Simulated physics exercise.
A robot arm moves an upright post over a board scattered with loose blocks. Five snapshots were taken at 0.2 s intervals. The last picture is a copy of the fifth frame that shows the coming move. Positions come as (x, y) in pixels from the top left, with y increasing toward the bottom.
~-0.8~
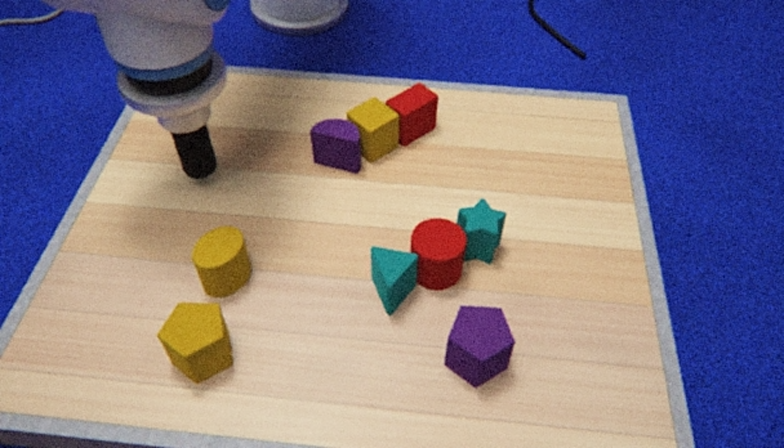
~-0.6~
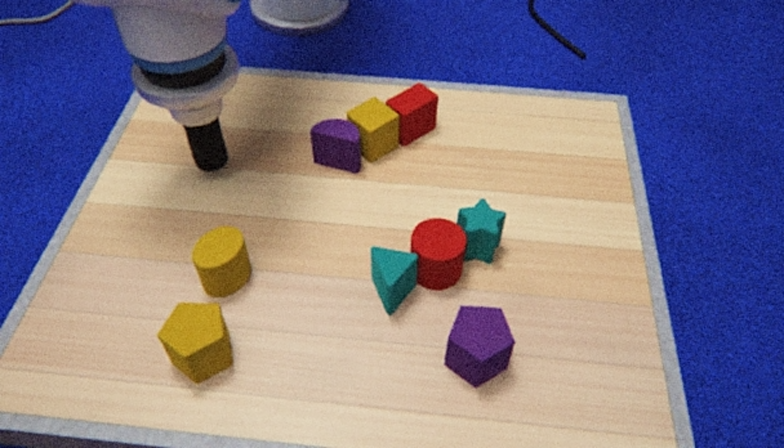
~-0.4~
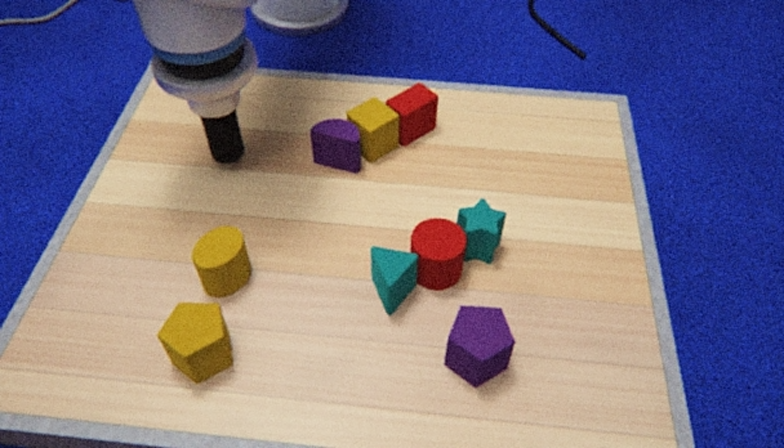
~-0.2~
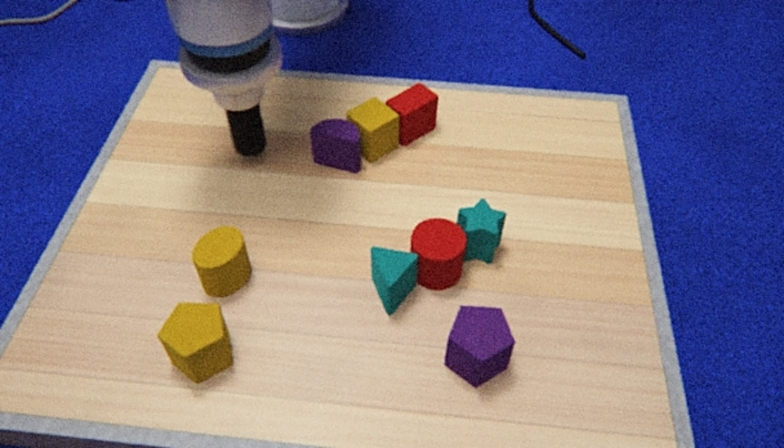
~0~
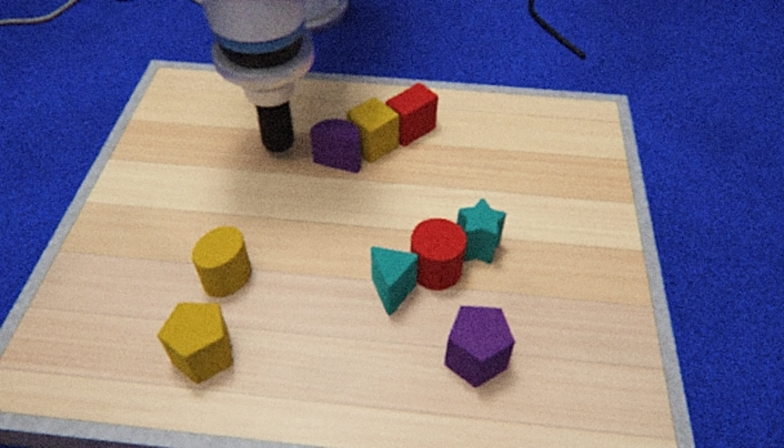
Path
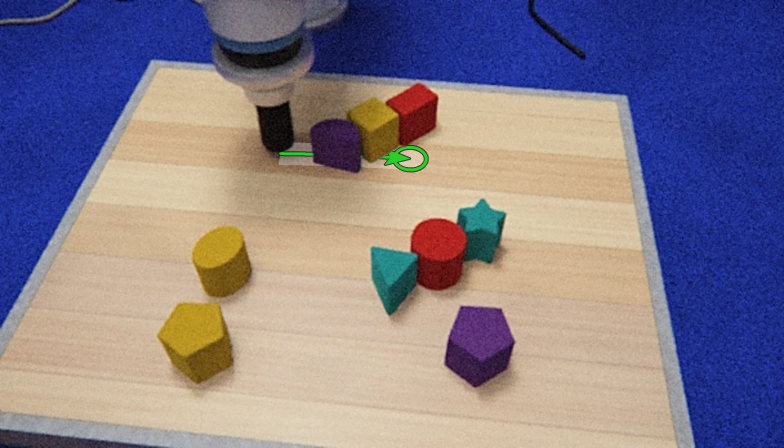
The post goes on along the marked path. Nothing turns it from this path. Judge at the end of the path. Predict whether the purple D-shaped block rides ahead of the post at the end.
The post has moved past the purple D-shaped block by the time the path ends.
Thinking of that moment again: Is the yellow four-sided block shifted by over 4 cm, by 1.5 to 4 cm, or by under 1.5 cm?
Over 4 cm.
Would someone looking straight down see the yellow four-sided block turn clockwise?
No.
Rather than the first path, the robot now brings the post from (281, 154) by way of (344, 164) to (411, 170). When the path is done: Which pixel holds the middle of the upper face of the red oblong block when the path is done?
When the path ends, it will be at (423, 86).
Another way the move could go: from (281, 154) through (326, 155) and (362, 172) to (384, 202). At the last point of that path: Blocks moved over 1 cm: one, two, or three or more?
1.
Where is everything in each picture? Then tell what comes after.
In the first picture, lower end of the post at (201, 168), tops of blocks, purple D-shaped block at (337, 128), yellow four-sided block at (373, 113), red oblong block at (412, 98).
In the second picture, post at (212, 162), blocks as before.
In the third picture, post at (228, 154), blocks as before.
In the fourth picture, post at (251, 147), blocks as before.
In the fifth picture, post at (279, 143), purple D-shaped block at (337, 128), yellow four-sided block at (373, 113), red oblong block at (412, 98).
The drawn path runs in a line from (281, 154) to (410, 158).
What follows on the original path. One third of the way, post at (323, 144); purple D-shaped block at (352, 135), turned 20° anticlockwise.
Two thirds of the way, post at (368, 146); purple D-shaped block at (368, 147), turned 15° anticlockwise; yellow four-sided block at (395, 108); red oblong block at (429, 92).
At the end, post at (411, 148); purple D-shaped block at (369, 147), turned 15° anticlockwise; yellow four-sided block at (422, 103), turned 25° anticlockwise; red oblong block at (446, 81), turned 25° anticlockwise.
